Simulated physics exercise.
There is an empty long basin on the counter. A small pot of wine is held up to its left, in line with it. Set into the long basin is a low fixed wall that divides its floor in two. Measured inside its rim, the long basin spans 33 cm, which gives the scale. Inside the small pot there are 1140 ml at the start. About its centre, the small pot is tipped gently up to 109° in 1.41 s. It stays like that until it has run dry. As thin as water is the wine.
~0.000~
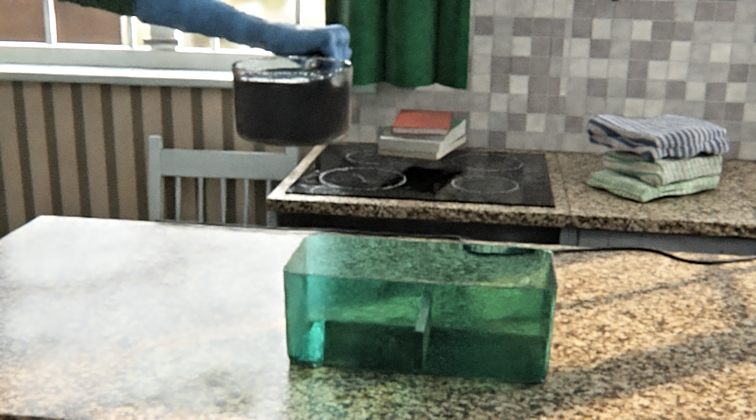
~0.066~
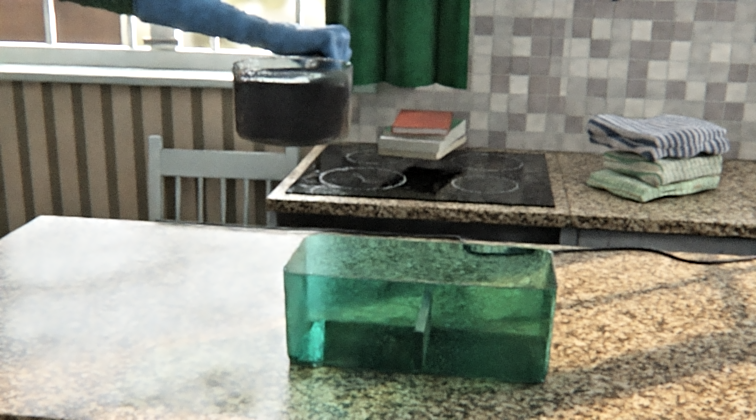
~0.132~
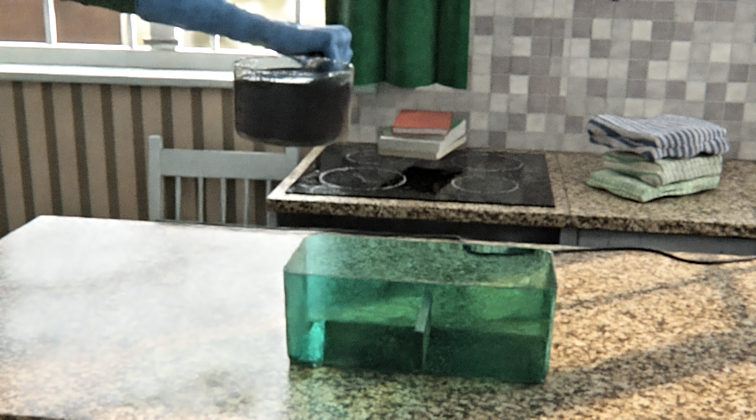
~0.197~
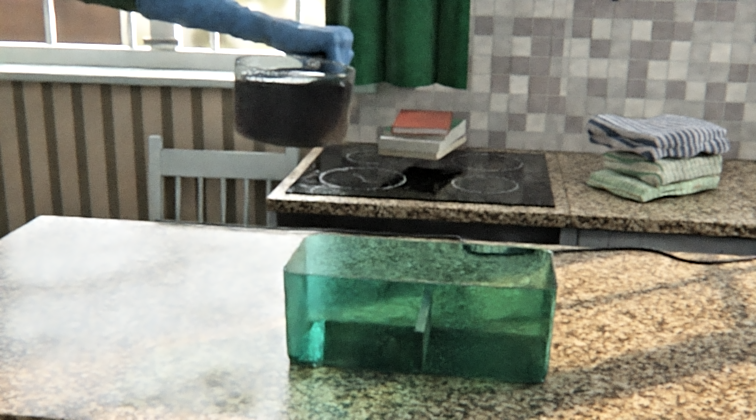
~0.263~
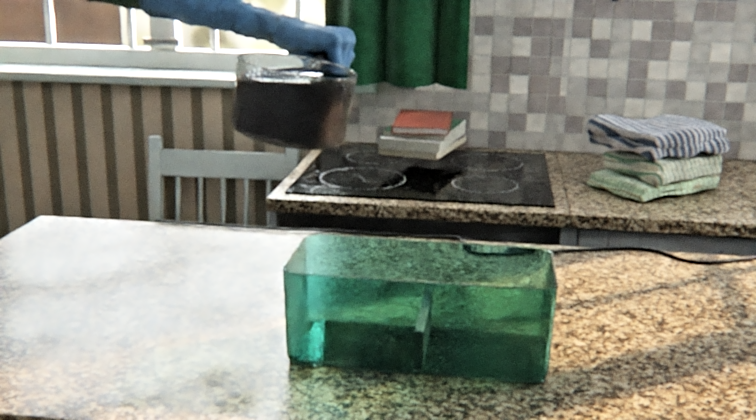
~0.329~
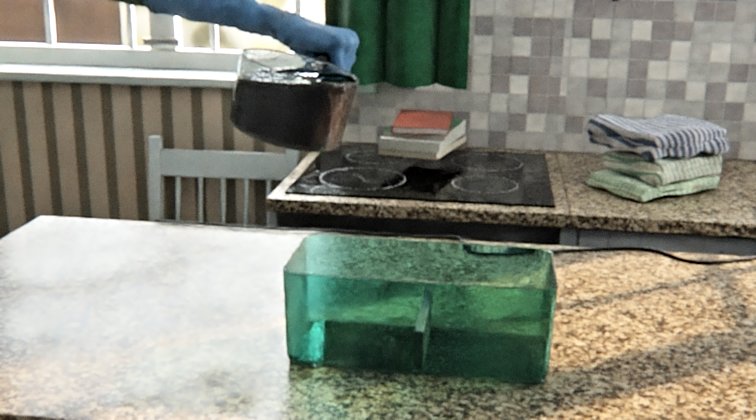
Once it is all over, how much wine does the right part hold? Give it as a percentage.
The right part holds about 47 per cent.
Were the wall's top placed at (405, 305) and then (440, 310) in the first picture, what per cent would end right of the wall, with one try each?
In turn about 65 and 20 per cent.
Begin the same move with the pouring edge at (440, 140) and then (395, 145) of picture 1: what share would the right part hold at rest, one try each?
Try 1: 95 %; try 2: 70 %.
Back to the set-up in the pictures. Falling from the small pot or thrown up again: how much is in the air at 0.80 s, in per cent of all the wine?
Close to 30 in a hundred.
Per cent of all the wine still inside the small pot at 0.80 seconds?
56 %.
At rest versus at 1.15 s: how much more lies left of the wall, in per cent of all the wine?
About 22 percent, give or take.
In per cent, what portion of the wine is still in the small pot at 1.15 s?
Around 10 in a hundred.
By 0.80 s the tilt is 66° and 57 per cent is still to pour, 6 is left of the wall and 6 right of it.
By 1.15 s the tilt is 100° and 11 per cent is still to pour, 29 is left of the wall and 46 right of it.
By 1.51 s the tilt is 109° and 0 per cent is still to pour, 50 is left of the wall and 46 right of it.
By 1.91 s the tilt is 109° and 0 per cent is still to pour, 52 is left of the wall and 47 right of it.
At rest 52 per cent lies left of the wall, 47 right of it and 2 outside.
